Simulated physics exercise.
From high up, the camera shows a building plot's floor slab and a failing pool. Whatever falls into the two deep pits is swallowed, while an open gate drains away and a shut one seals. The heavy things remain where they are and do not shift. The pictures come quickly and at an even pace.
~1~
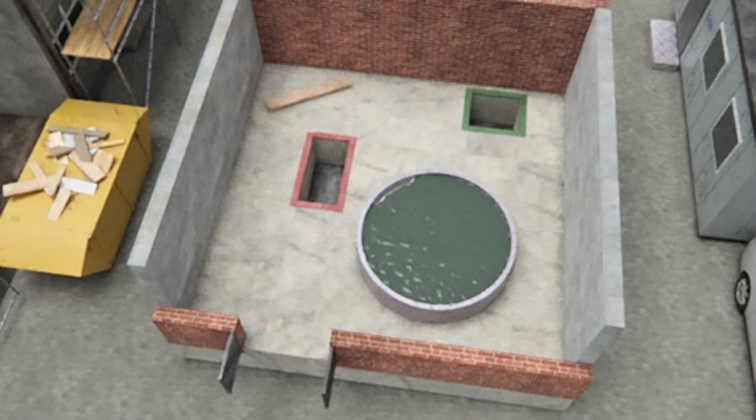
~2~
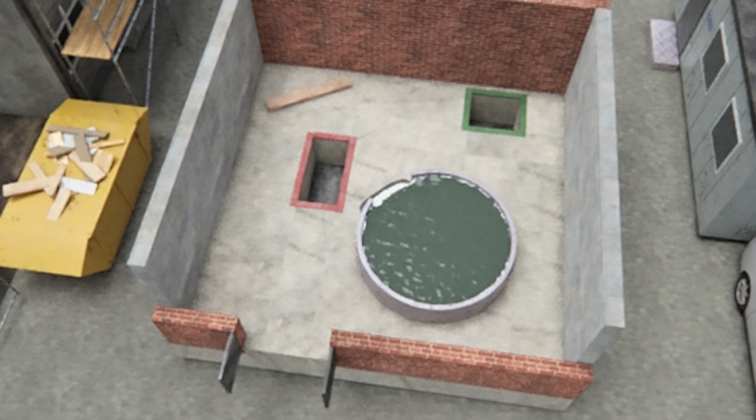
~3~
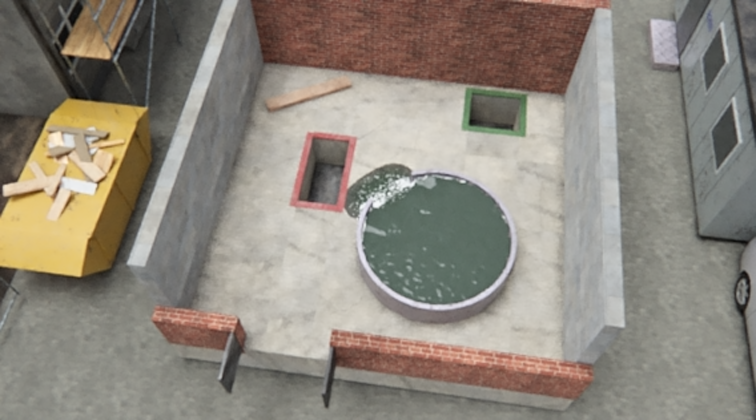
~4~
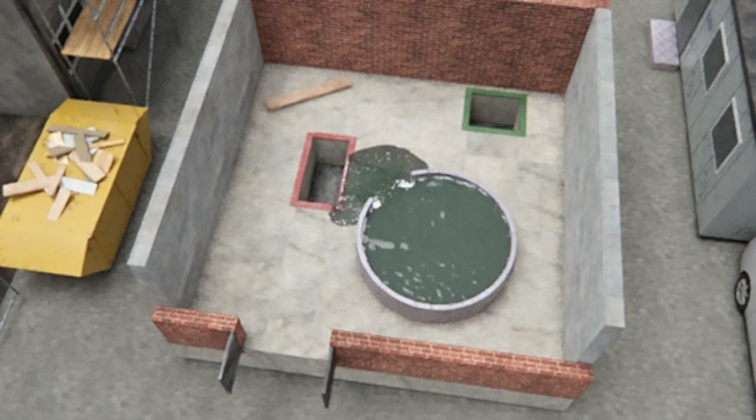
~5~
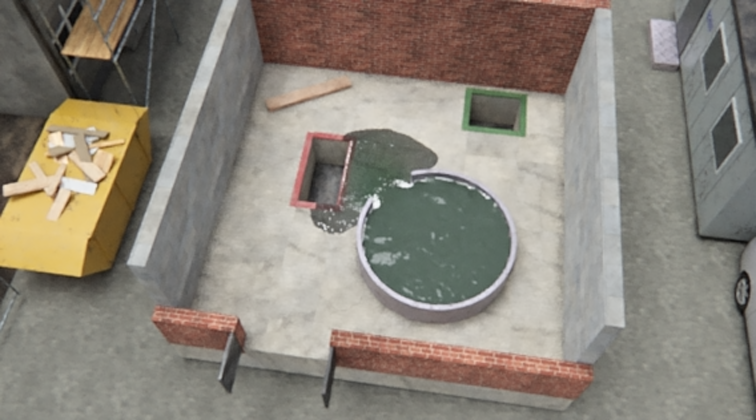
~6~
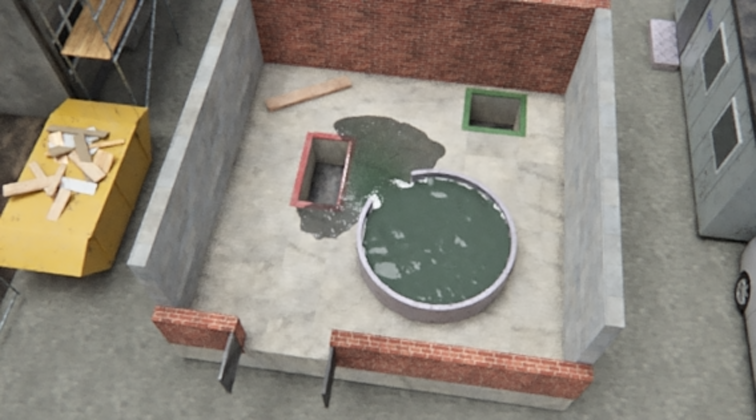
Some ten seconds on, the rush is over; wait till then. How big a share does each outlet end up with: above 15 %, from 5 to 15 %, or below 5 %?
The gate never reaches five per cent. The red pit clears fifteen per cent. The green pit holds five to fifteen per cent.
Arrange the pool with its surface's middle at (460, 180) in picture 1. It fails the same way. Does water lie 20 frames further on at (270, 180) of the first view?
At that place: Wet.
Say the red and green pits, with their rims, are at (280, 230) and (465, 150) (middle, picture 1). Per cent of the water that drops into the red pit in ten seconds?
Share for red, in per cent: 15.
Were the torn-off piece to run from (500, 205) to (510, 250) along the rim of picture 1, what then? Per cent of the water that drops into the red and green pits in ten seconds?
Out of every hundred parts, red takes 0 and green takes 35.
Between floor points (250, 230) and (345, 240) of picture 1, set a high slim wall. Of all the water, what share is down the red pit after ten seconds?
Red: 45 %.
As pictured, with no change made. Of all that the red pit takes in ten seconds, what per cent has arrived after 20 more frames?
Approximately 50 in a hundred, I reckon.
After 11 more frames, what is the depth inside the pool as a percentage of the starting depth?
I'd put it at some 70 per cent.
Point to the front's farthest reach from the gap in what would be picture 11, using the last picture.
Close to (353, 77), I think.
A moment on, water covers 15 % of the floor; the gate 0 %, the red pit 7 %, the green pit 0 %.
Next, water covers 20 % of the floor; the gate 0 %, the red pit 14 %, the green pit 0 %.
Then, water covers 30 % of the floor; the gate 0 %, the red pit 22 %, the green pit 1 %.
Later, water covers 40 % of the floor; the gate 0 %, the red pit 33 %, the green pit 4 %.
In the end, water covers 60 % of the floor; the gate 1 %, the red pit 43 %, the green pit 7 %.
